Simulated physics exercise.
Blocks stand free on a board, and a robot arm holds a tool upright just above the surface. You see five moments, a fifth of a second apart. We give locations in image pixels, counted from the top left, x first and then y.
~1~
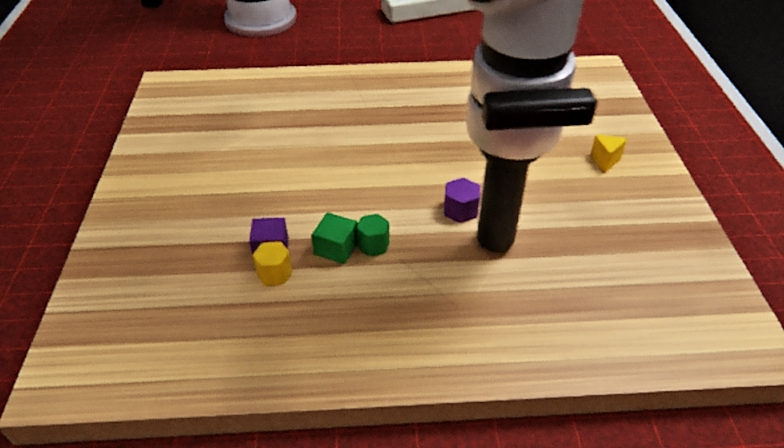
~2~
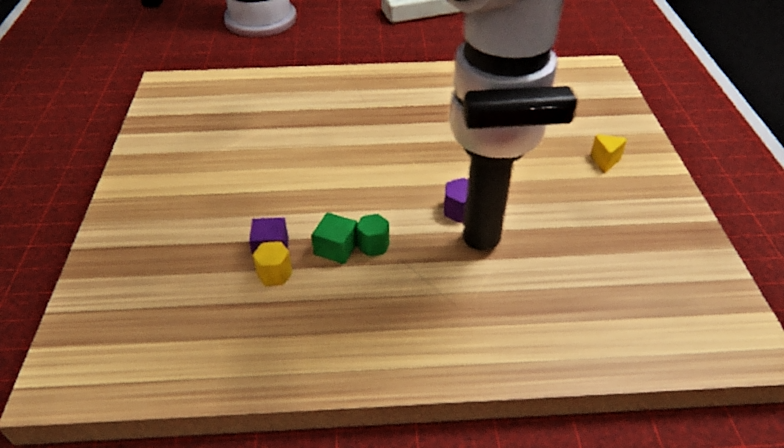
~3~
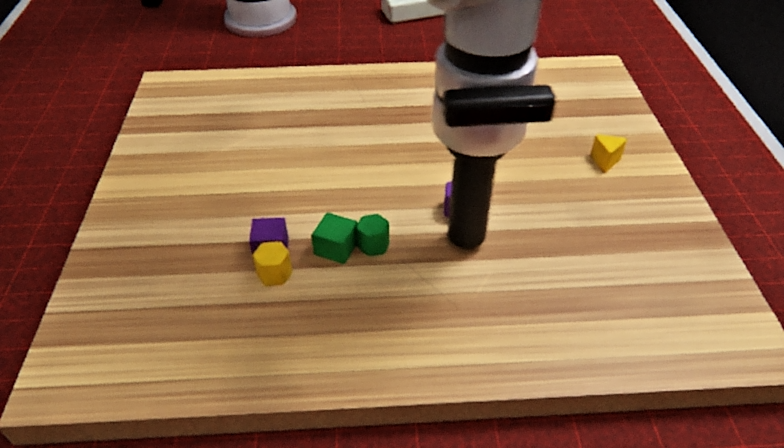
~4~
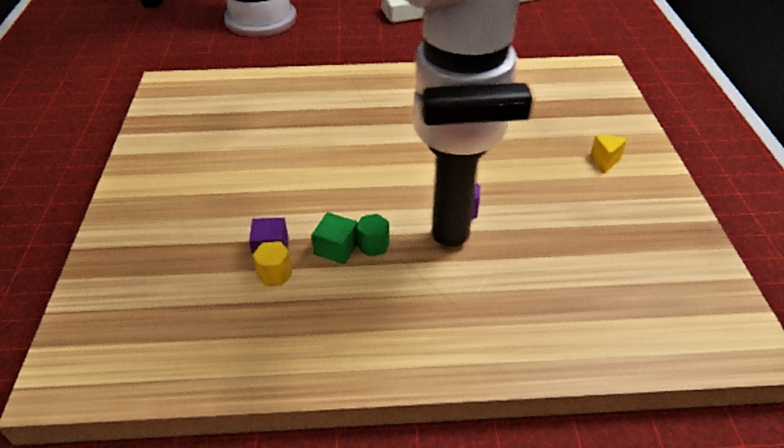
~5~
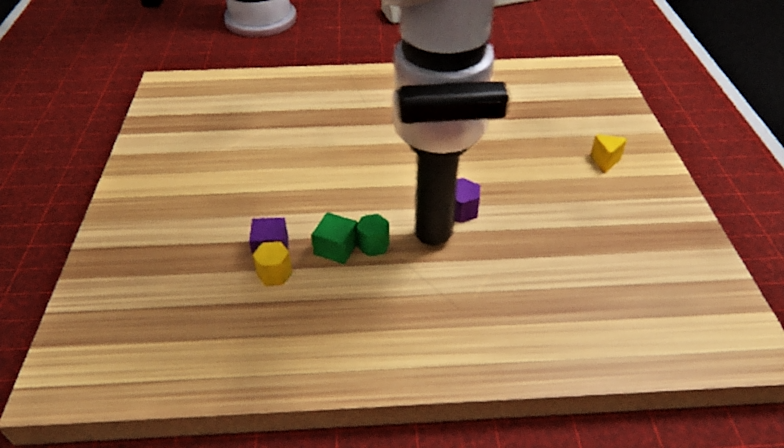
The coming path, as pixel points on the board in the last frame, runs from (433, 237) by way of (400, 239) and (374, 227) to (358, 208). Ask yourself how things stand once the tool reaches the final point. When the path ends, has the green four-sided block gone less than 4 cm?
Answer: Yes.
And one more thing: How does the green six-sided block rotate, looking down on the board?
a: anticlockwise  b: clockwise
a - anticlockwise.
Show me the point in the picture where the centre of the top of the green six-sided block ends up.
The centre of its top face lies at (340, 217).
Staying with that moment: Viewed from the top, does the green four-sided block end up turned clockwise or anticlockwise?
Turns anticlockwise.
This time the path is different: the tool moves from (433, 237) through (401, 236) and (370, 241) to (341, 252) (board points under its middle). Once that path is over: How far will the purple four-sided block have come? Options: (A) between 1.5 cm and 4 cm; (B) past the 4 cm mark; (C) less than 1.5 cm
The one that fits is A, between 1.5 cm and 4 cm.
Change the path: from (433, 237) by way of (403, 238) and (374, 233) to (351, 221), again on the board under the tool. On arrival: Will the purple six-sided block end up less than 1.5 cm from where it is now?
The answer is yes.
What follows on the original path. One third of the way, tool (400, 232); green four-sided block (330, 226); green six-sided block (364, 224).
Two thirds of the way, tool (373, 221); green four-sided block (309, 227), turned 40° anticlockwise; green six-sided block (341, 218), turned 35° anticlockwise.
At the end, tool (358, 202); green four-sided block (308, 228), turned 40° anticlockwise; green six-sided block (340, 217), turned 45° anticlockwise; purple six-sided block still.
